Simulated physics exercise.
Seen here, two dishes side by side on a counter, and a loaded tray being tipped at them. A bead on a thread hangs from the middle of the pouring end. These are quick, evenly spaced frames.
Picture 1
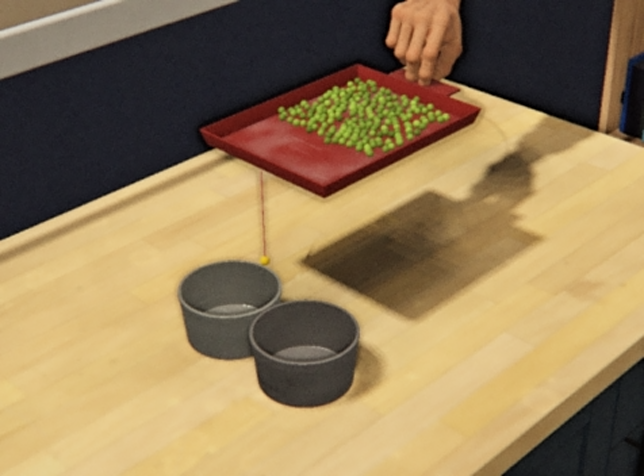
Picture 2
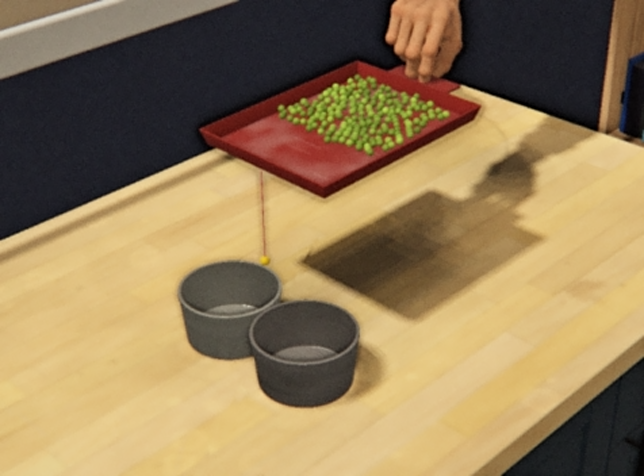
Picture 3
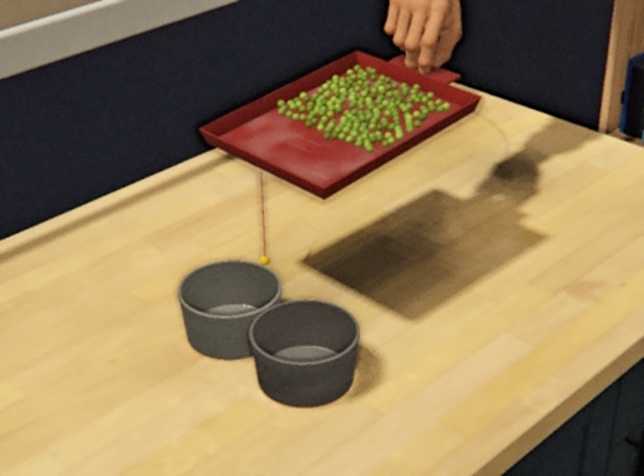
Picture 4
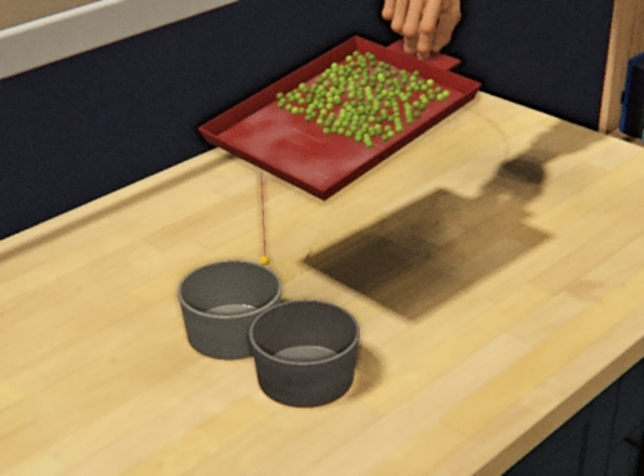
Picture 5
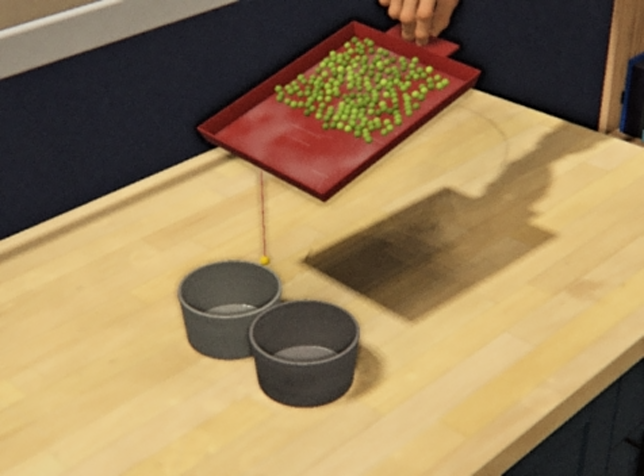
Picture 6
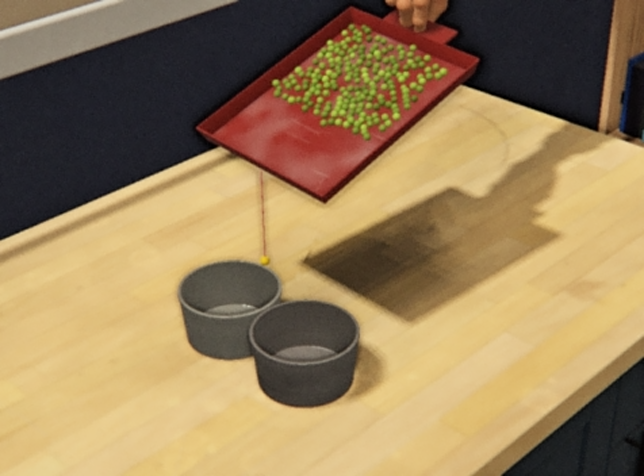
Red tray of green peas tilting gradually, its handle end raised by a hand, above two grey dishes on a wooden counter.
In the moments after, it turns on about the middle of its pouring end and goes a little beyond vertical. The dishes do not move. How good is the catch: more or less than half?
In the dishes lies over half of it.
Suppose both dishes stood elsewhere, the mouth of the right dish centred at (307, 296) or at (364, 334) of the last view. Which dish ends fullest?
At the first place the right-hand dish, at the second the left-hand dish.
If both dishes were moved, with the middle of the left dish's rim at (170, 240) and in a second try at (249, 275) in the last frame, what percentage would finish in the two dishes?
The first gives 30 %, the second 80 %.
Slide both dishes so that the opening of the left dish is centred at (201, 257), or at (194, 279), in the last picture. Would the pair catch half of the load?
In turn: Above a half; above a half.
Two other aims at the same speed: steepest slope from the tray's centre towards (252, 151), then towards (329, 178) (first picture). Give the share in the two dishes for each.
About 20 and 50 per cent.
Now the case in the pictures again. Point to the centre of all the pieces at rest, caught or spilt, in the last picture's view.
Around (285, 361).
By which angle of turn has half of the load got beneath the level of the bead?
Near 105 degrees.
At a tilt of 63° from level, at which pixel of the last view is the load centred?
Around (289, 179).
Soon after the last picture, tray tipped steeply; most on the tray; a small part in the right dish; a small part in the left dish; a small part in the air.
A little later, tray tipped past a quarter turn; about a quarter on the tray; about a quarter in the right dish; about a quarter in the left dish; a stray few outside both; about a third in the air.
Later still, tray tipped past a quarter turn; about half in the right dish; about a third in the left dish; a small part outside both.
At rest, tray tipped past a quarter turn; about half in the right dish; about a third in the left dish; a small part outside both.
